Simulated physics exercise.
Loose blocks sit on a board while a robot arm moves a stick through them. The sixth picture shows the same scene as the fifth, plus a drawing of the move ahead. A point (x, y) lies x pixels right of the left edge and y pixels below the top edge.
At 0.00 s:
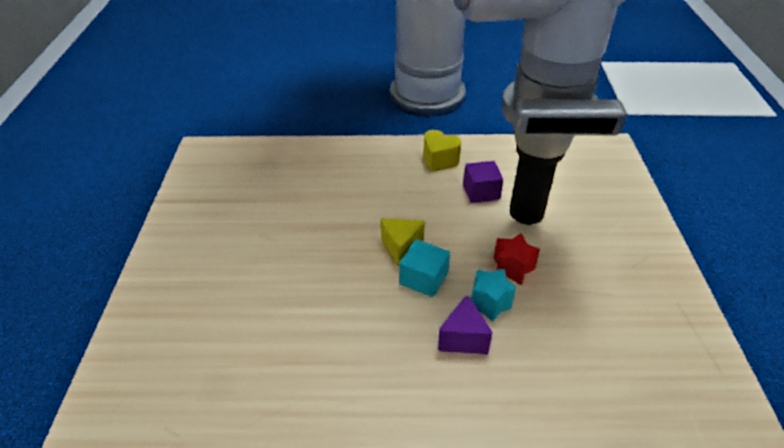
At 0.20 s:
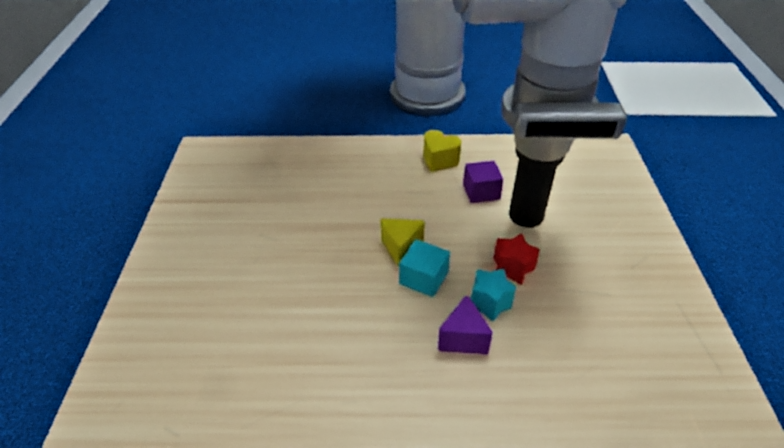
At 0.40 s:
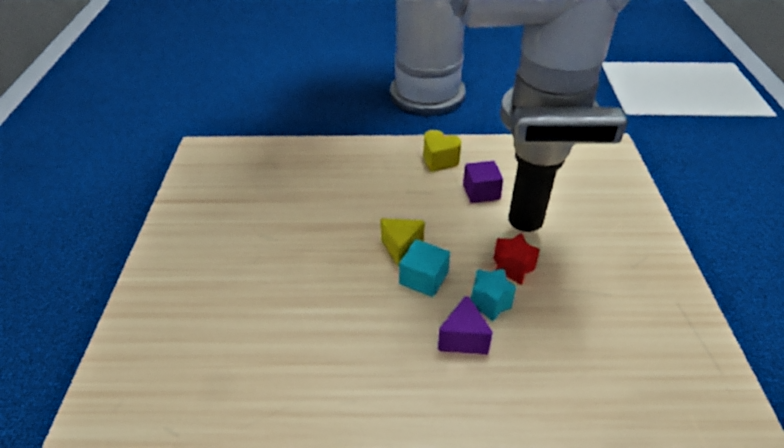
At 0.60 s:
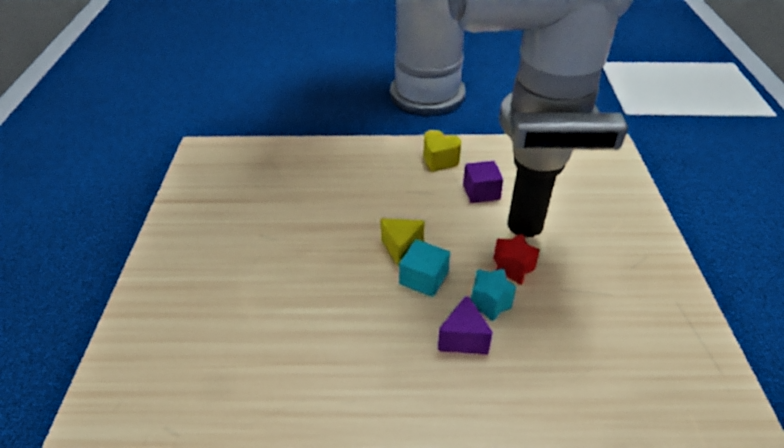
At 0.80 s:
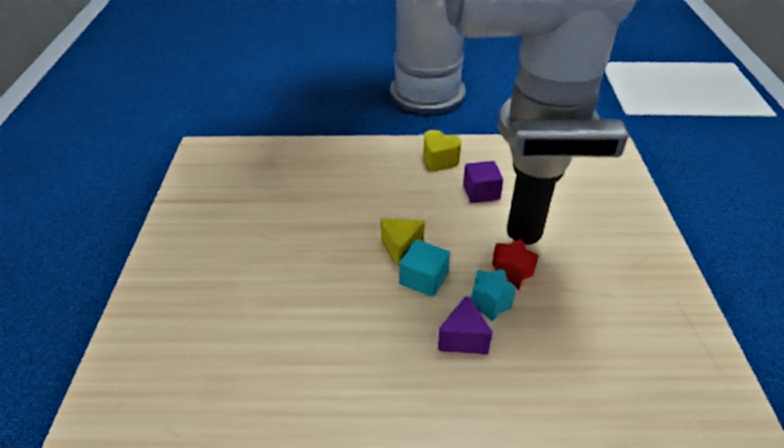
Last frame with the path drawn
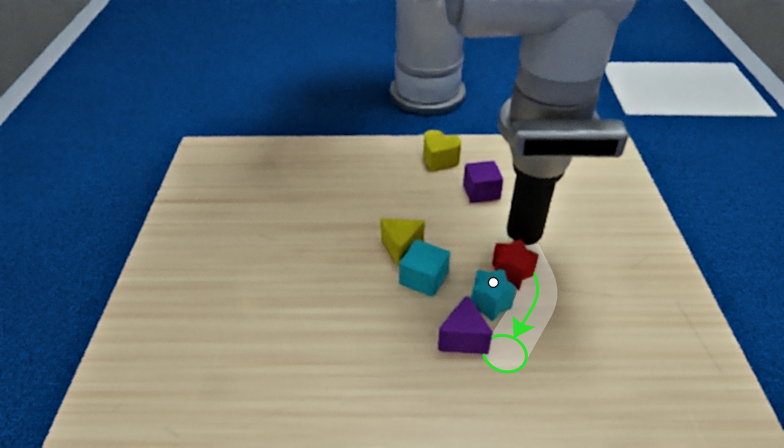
On a wooden board, a robot arm's black stick moves down and slightly nudges the red star.
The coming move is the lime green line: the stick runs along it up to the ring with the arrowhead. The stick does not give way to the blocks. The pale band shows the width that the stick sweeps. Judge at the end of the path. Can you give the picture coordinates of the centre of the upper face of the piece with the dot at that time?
Most likely (444, 301).
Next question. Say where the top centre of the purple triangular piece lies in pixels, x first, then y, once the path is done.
The middle of its upper face should be somewhere near (426, 335).
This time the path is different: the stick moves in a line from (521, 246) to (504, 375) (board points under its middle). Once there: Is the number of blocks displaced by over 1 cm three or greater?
The answer is yes.
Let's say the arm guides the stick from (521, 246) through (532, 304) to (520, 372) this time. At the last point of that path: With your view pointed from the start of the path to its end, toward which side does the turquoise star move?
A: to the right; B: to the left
The one that fits is A, to the right.
Drawn move, from (521, 246) by way of (537, 281) and (527, 317) to (505, 353); the dot is on the turquoise star.
What follows on the original path. One third of the way, stick at (540, 267); turquoise star at (483, 290), turned 20° clockwise; red star at (515, 278), turned 55° clockwise.
Two thirds of the way, stick at (530, 303); purple triangular piece at (447, 326), turned 35° anticlockwise; turquoise star at (459, 298), turned 70° clockwise; red star at (499, 309), turned 80° clockwise.
At the end, stick at (508, 339); purple triangular piece at (426, 335), turned 30° anticlockwise; purple square piece still; turquoise star at (444, 301), turned 115° clockwise; red star at (469, 330), turned 110° clockwise.
